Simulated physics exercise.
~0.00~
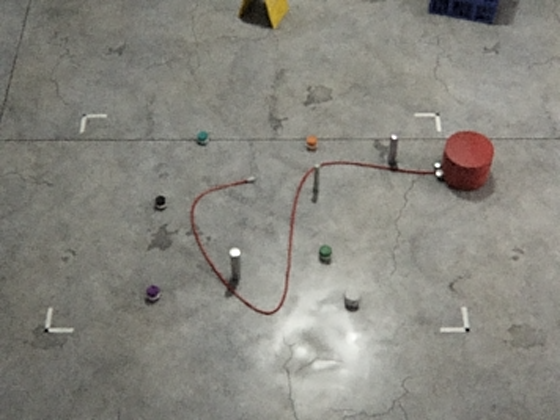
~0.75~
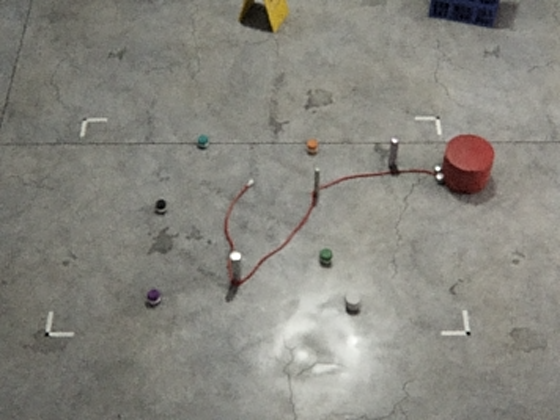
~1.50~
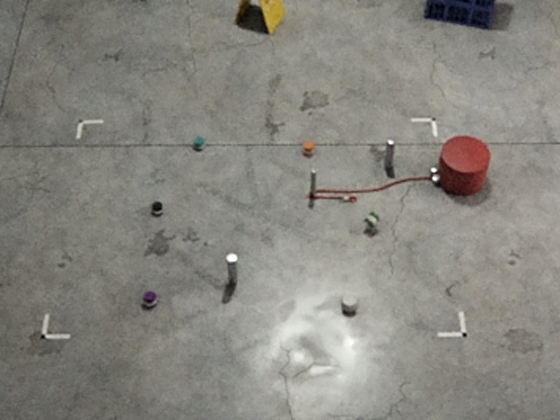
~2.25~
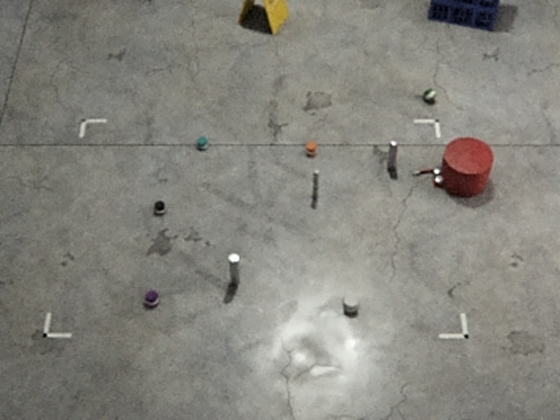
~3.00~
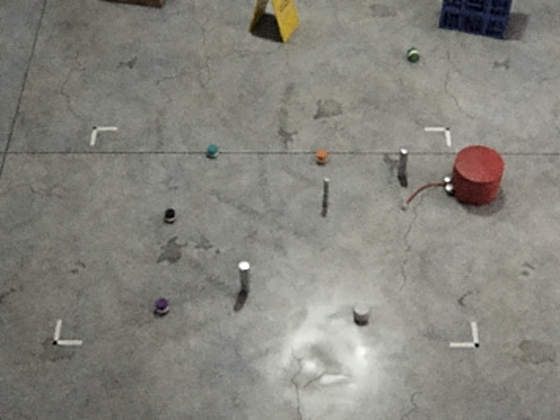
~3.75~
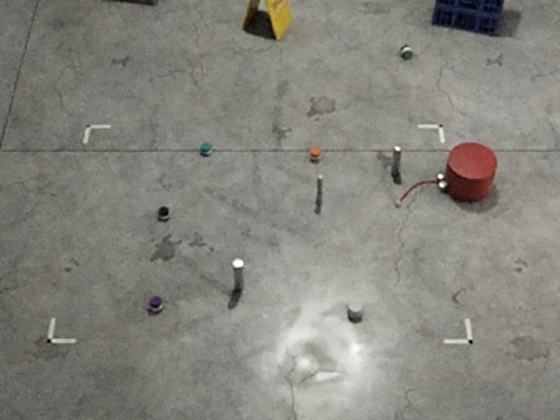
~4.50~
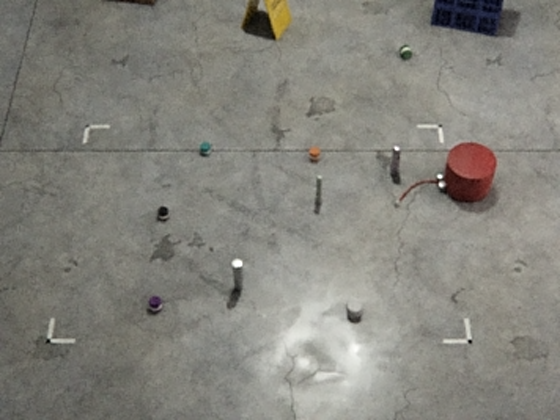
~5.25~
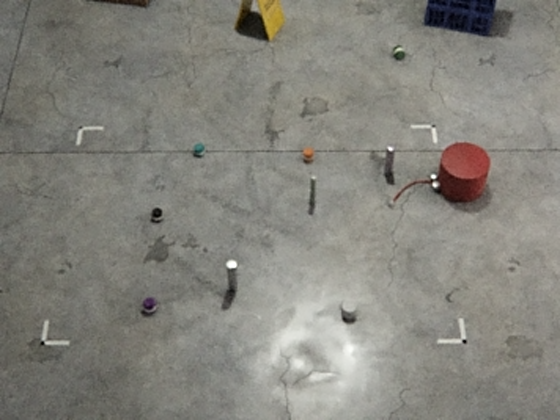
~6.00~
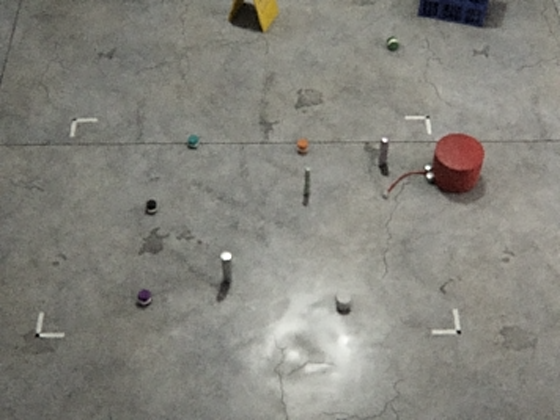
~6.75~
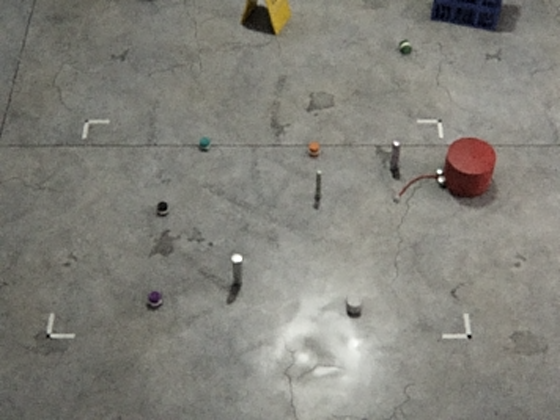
A red cord lying in a loop around thin posts on a concrete floor was drawn back toward a red reel at the right, sweeping a small green container up and away until it settled near a blue crate, with only a short tail left out.
